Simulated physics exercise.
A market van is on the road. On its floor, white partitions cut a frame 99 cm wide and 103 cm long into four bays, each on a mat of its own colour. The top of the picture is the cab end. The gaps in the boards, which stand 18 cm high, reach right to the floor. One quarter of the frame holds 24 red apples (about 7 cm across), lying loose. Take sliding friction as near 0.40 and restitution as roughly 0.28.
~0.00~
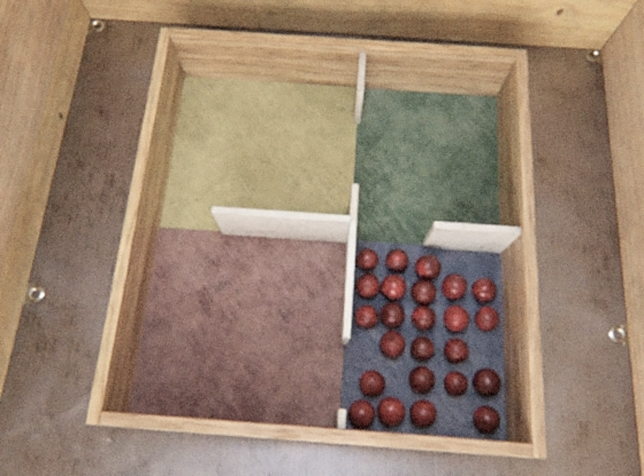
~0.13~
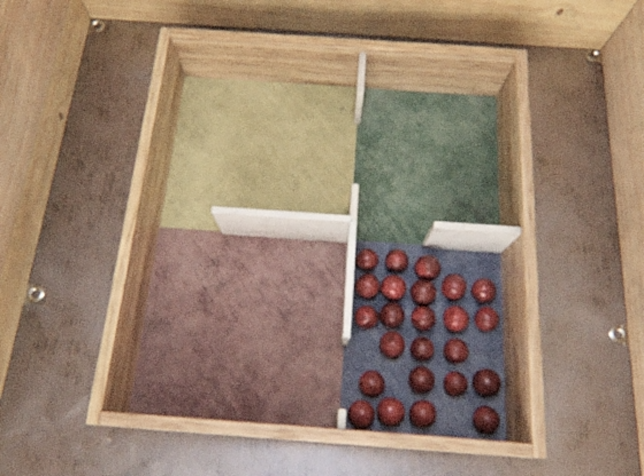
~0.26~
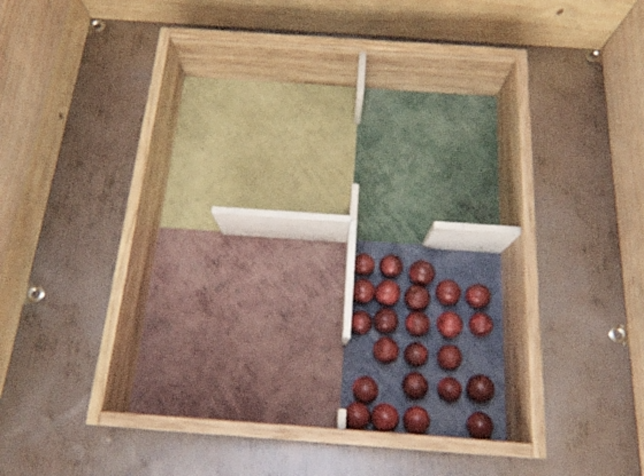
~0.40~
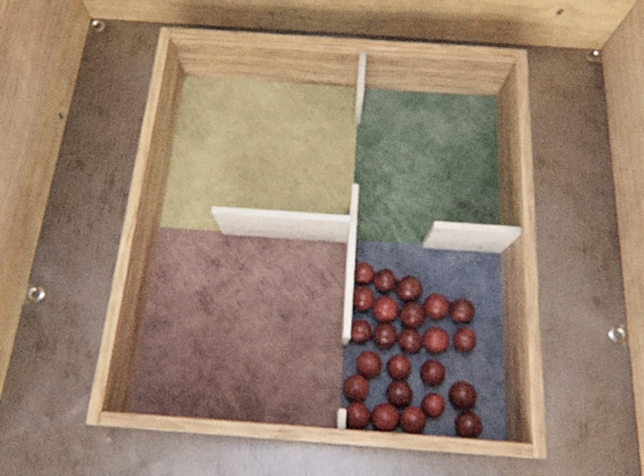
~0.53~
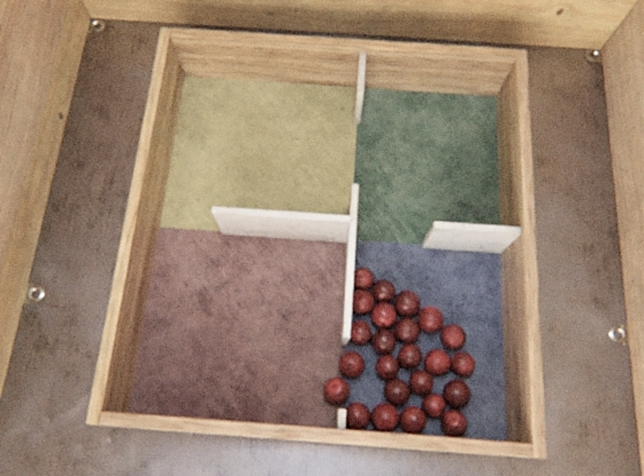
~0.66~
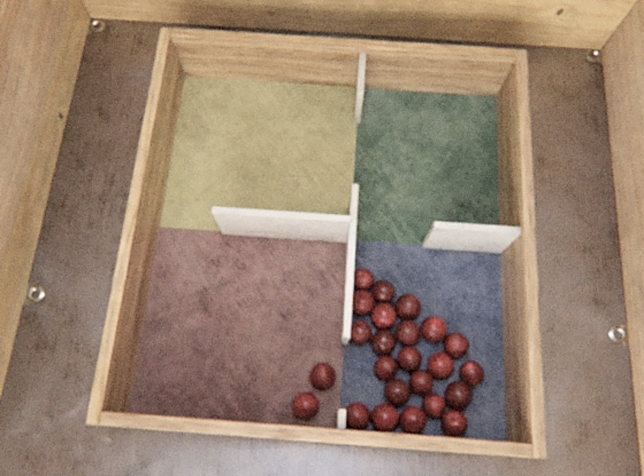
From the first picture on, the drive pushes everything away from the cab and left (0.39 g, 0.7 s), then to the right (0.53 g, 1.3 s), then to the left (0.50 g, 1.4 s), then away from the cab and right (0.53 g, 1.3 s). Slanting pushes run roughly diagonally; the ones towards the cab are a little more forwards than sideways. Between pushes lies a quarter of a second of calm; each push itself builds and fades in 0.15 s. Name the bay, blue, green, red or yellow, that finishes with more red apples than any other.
Blue.
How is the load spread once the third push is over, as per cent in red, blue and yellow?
Per cent by then - red: 30, blue: 50, yellow: 10.
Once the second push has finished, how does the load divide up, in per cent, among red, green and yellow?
Red 0, green 0, yellow 0 %.
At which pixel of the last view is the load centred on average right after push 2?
Looking at the last picture, it comes out around (460, 346).
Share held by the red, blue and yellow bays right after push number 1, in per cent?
Red at 10, blue at 90, yellow at 0 in a hundred.
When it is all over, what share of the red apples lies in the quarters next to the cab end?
About 10 per cent.
After push 1 (0.94 s), 2 in the red bay and 22 in the blue bay.
After push 2 (2.49 s), 24 in the blue bay.
After push 3 (4.14 s), 8 in the red bay, 12 in the blue bay, 2 in the green bay and 2 in the yellow bay.
After push 4 (5.69 s), 4 in the red bay, 18 in the blue bay and 2 in the yellow bay.
When it is over (at 6.00 s), 4 in the red bay, 18 in the blue bay and 2 in the yellow bay.
